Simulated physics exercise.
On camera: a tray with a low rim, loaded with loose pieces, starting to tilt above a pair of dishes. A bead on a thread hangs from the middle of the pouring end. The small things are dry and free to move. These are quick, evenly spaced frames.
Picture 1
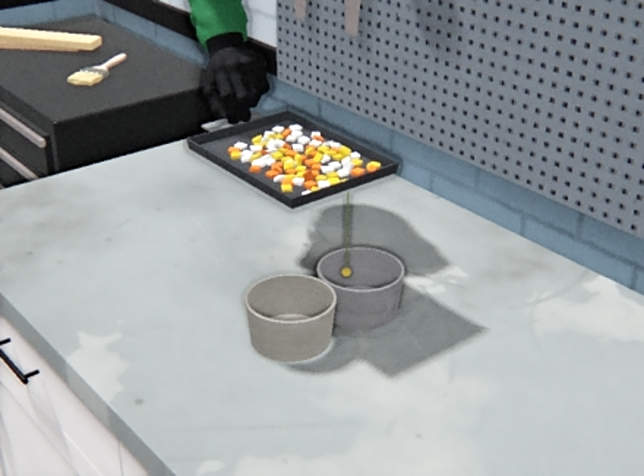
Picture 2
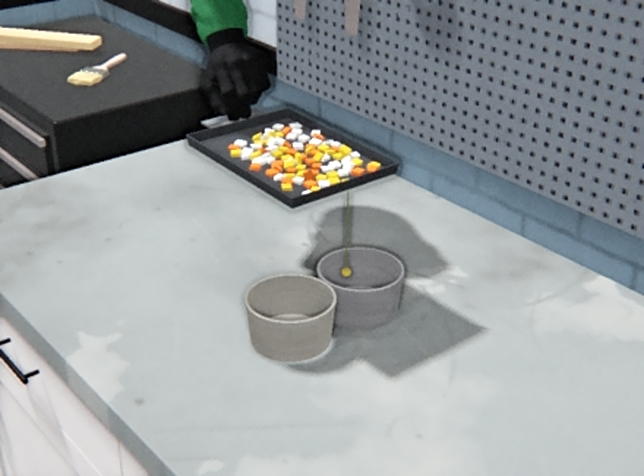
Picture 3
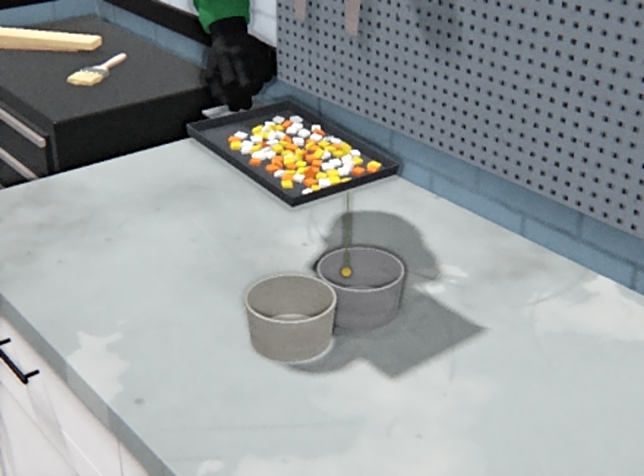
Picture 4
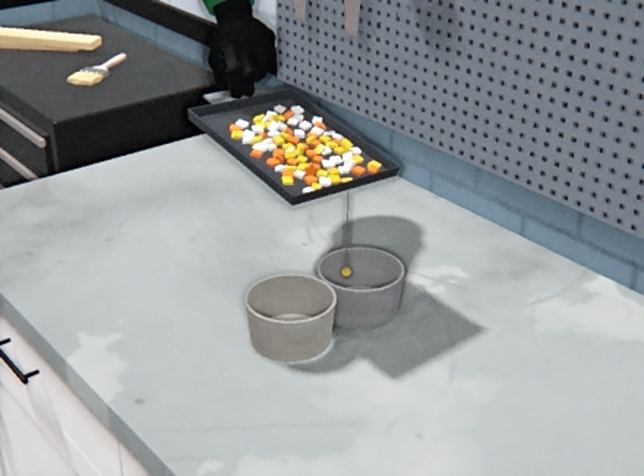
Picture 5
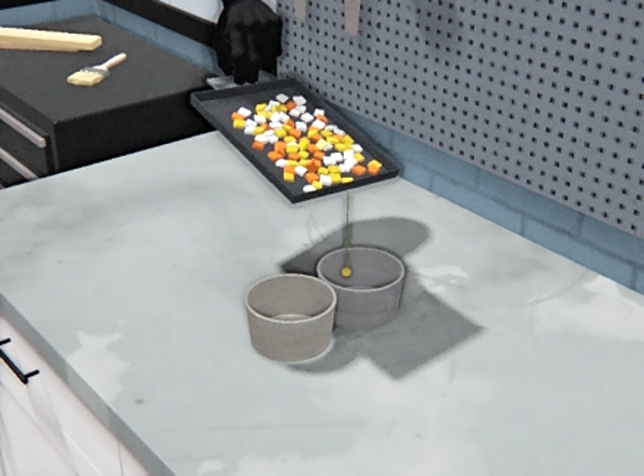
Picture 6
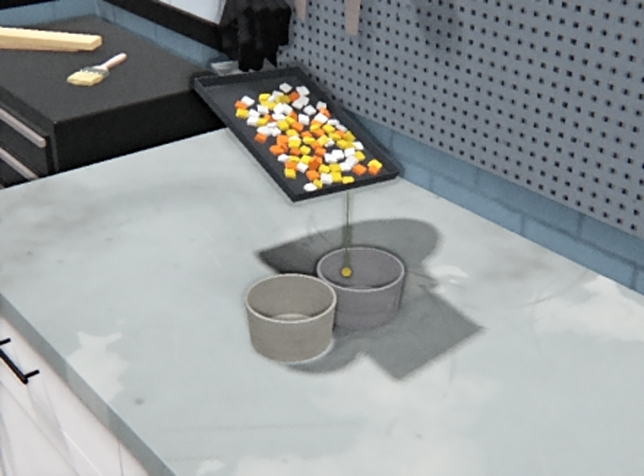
A dark tray of white, yellow and orange tiles tilted steadily above two small round dishes on a counter, its far end raised by a black-gloved hand while the tiles stayed in a loose heap.
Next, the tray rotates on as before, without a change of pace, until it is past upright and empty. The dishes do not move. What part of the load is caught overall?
Caught overall: Less than half.
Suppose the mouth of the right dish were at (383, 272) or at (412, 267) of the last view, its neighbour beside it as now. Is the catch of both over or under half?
One: The larger part. Two: More than half.
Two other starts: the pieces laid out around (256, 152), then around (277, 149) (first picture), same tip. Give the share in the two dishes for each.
In turn 30 and 30 in a hundred.
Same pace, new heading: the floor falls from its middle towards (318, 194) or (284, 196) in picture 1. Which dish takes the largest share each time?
At the first place the left one, at the second the dish on the left.
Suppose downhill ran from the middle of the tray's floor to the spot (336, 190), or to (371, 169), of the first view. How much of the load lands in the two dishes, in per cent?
Near 20 % and 70 %.
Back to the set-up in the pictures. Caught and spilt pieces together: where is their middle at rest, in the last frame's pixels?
Roughly at (402, 329).
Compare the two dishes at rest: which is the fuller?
More ends in right.
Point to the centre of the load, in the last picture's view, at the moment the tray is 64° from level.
Near (357, 152).
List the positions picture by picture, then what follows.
In the first picture, corners of the pouring end at (292, 198) and (397, 162), level; middle of the load at (302, 159), mosaic tiles; left dish at (318, 334); right dish at (388, 302); bead on its thread at (346, 272).
In the second picture, corners of the pouring end at (292, 197) and (397, 163), level; middle of the load at (302, 157).
In the third picture, corners of the pouring end at (293, 196) and (397, 164), tipped barely, lowest at the right corner; middle of the load at (302, 153).
In the fourth picture, corners of the pouring end at (294, 195) and (398, 166), tipped a little, lowest at the right corner; middle of the load at (303, 147).
In the fifth picture, corners of the pouring end at (295, 194) and (398, 168), tipped clearly, lowest at the right corner; middle of the load at (305, 141).
In the sixth picture, corners of the pouring end at (297, 193) and (399, 170), tipped clearly, lowest at the right corner; middle of the load at (307, 136); left dish at (318, 334); right dish at (388, 302).
Soon, tray tipped steeply; nearly all on the tray; a stray few in the air.
A while on, tray tipped past a quarter turn; about half on the tray; a stray few in the right dish; about a quarter outside both; about a quarter in the air.
Towards the end, tray tipped past a quarter turn; about a quarter in the right dish; about two thirds outside both.
Finally, tray tipped past a quarter turn; none in the left dish; about a quarter in the right dish; about two thirds outside both.
